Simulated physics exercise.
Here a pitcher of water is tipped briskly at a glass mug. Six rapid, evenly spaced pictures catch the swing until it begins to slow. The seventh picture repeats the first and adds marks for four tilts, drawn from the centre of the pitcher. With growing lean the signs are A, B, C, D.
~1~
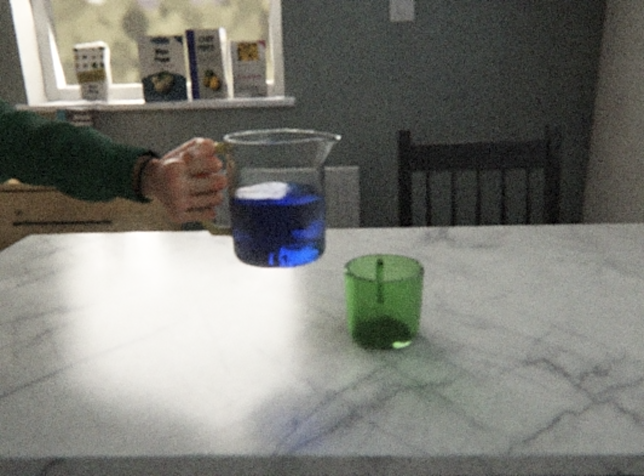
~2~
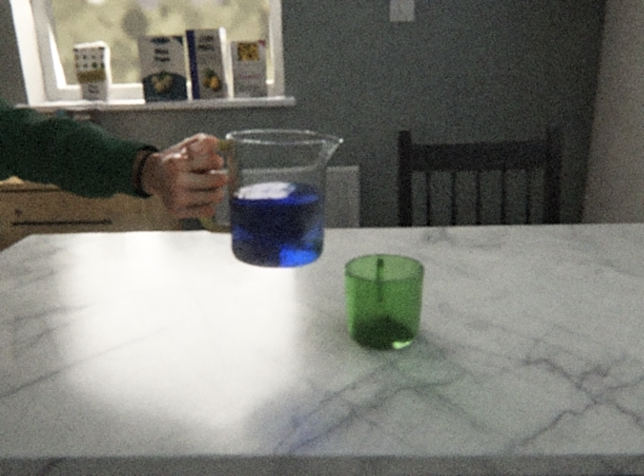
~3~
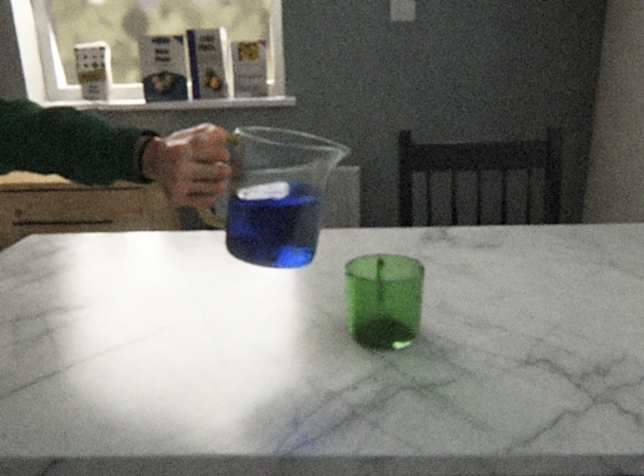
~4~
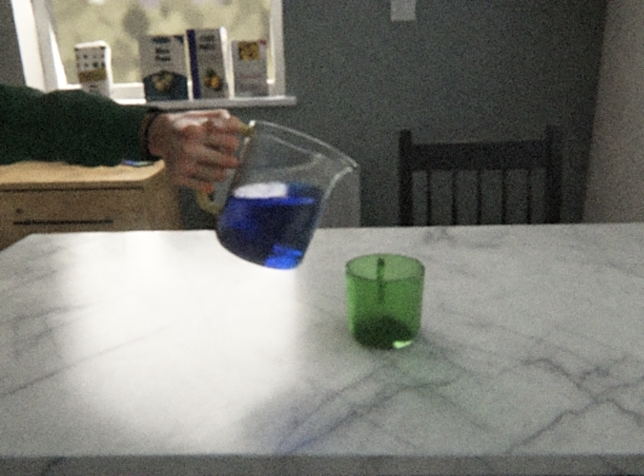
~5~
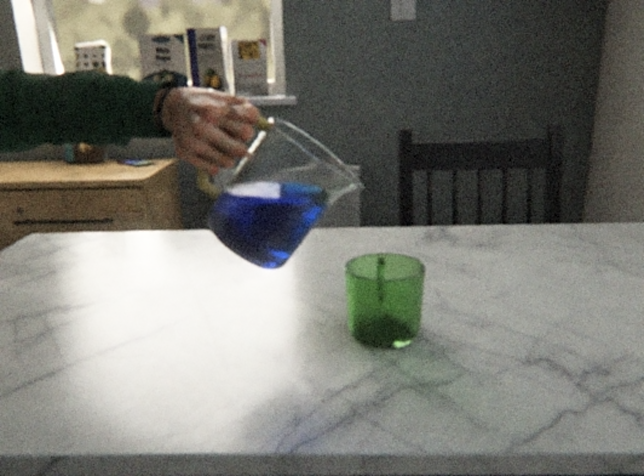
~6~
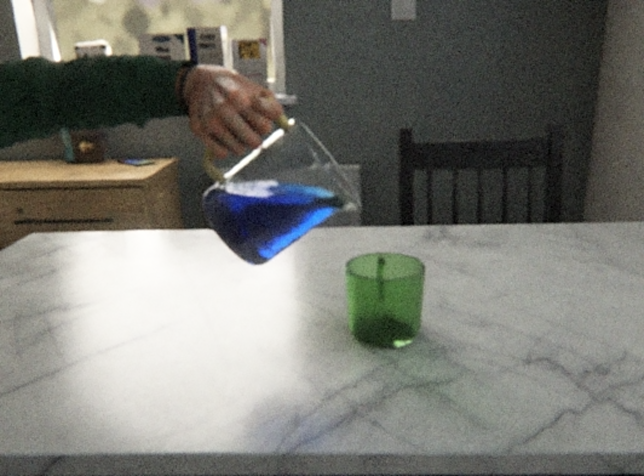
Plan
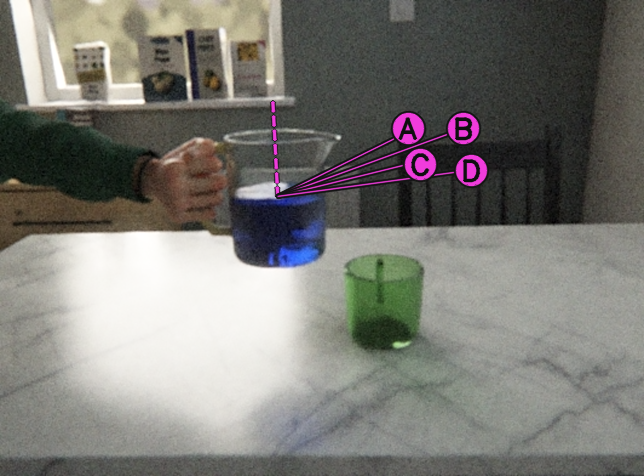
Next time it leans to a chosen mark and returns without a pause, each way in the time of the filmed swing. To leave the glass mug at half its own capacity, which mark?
Take B.
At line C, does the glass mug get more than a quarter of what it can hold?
Yes, it does.
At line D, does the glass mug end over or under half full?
Over.
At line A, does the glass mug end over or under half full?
Under half.
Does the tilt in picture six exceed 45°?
Yes.
On the marked copy, A at (394, 138); B at (447, 134); C at (403, 165); D at (454, 172).
With A, the glass mug ends with about 34 % of what it can hold.
With B, the glass mug ends with about 51 % of what it can hold.
With C, the glass mug ends with about 67 % of what it can hold.
With D, the glass mug ends with about 78 % of what it can hold; 6 % of the water is spilt.
